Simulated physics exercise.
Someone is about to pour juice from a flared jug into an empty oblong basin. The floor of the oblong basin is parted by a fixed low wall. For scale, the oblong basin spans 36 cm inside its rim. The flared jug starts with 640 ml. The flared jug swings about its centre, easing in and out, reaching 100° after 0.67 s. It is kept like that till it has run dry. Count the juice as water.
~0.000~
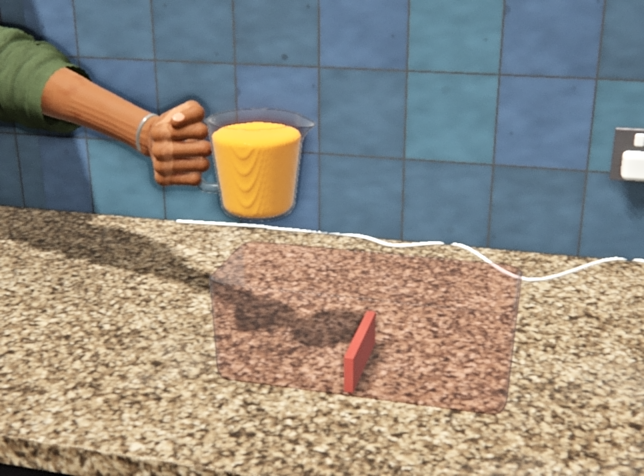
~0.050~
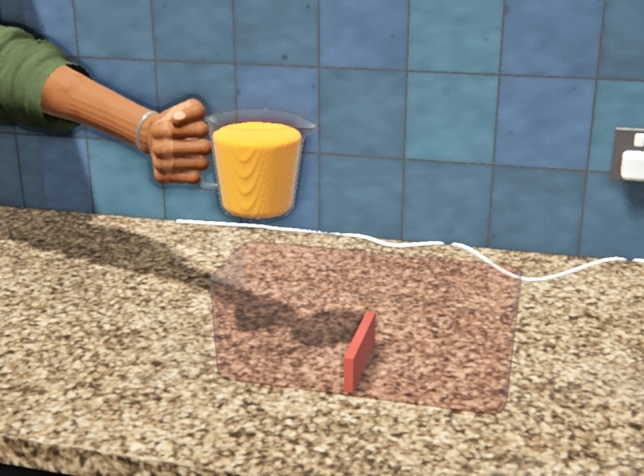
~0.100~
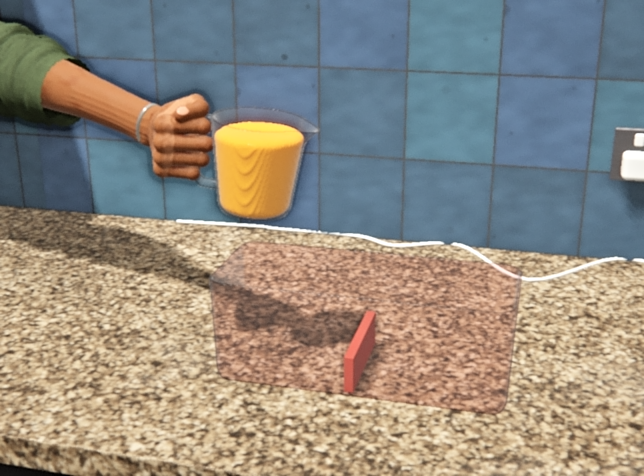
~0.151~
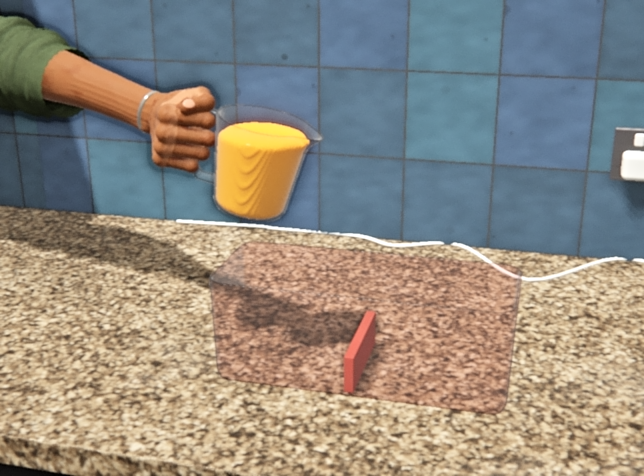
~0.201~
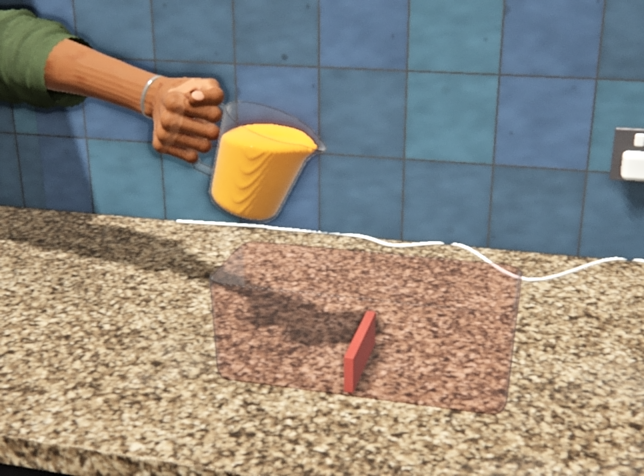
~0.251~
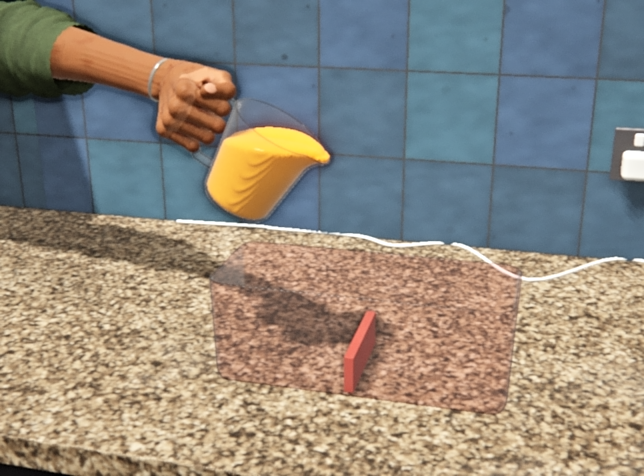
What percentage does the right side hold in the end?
Roughly 56 per cent is past the wall.
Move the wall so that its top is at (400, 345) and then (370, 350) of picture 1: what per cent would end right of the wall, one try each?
First 5, then 40 per cent.
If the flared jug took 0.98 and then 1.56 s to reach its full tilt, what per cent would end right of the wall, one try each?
In turn about 65 and 70 per cent.
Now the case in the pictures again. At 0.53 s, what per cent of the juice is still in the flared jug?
Some 54 per cent.
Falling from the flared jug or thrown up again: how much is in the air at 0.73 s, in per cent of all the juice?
About 12 per cent.
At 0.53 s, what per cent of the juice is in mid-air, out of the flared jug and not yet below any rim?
About 24 per cent.
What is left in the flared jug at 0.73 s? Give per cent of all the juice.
About 12 per cent.
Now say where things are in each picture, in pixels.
The first picture shows tilt 0°; pouring edge (315, 124); surface from (218, 130) to (301, 135); the oblong basin's rim runs from (227, 262) to (519, 291); the wall's top is at (361, 334).
The second picture shows tilt 1°; pouring edge (316, 126); surface from (218, 129) to (302, 135).
The third picture shows tilt 5°; pouring edge (319, 130); surface from (220, 128) to (304, 137).
The fourth picture shows tilt 12°; pouring edge (323, 138); surface from (224, 129) to (309, 140).
The fifth picture shows tilt 21°; pouring edge (327, 149); surface from (226, 132) to (317, 144).
The sixth picture shows tilt 31°; pouring edge (329, 162); surface from (226, 140) to (325, 152); 1 per cent is over the edge.
By 0.53 s the tilt is 89° and 53 per cent is still to pour, 3 is left of the wall and 19 right of it.
By 0.73 s the tilt is 100° and 12 per cent is still to pour, 29 is left of the wall and 48 right of it.
By 0.94 s the tilt is 100° and 1 per cent is still to pour, 40 is left of the wall and 56 right of it.
By 1.17 s the tilt is 100° and 0 per cent is still to pour, 43 is left of the wall and 56 right of it.
At rest 43 per cent lies left of the wall, 56 right of it and 1 outside.
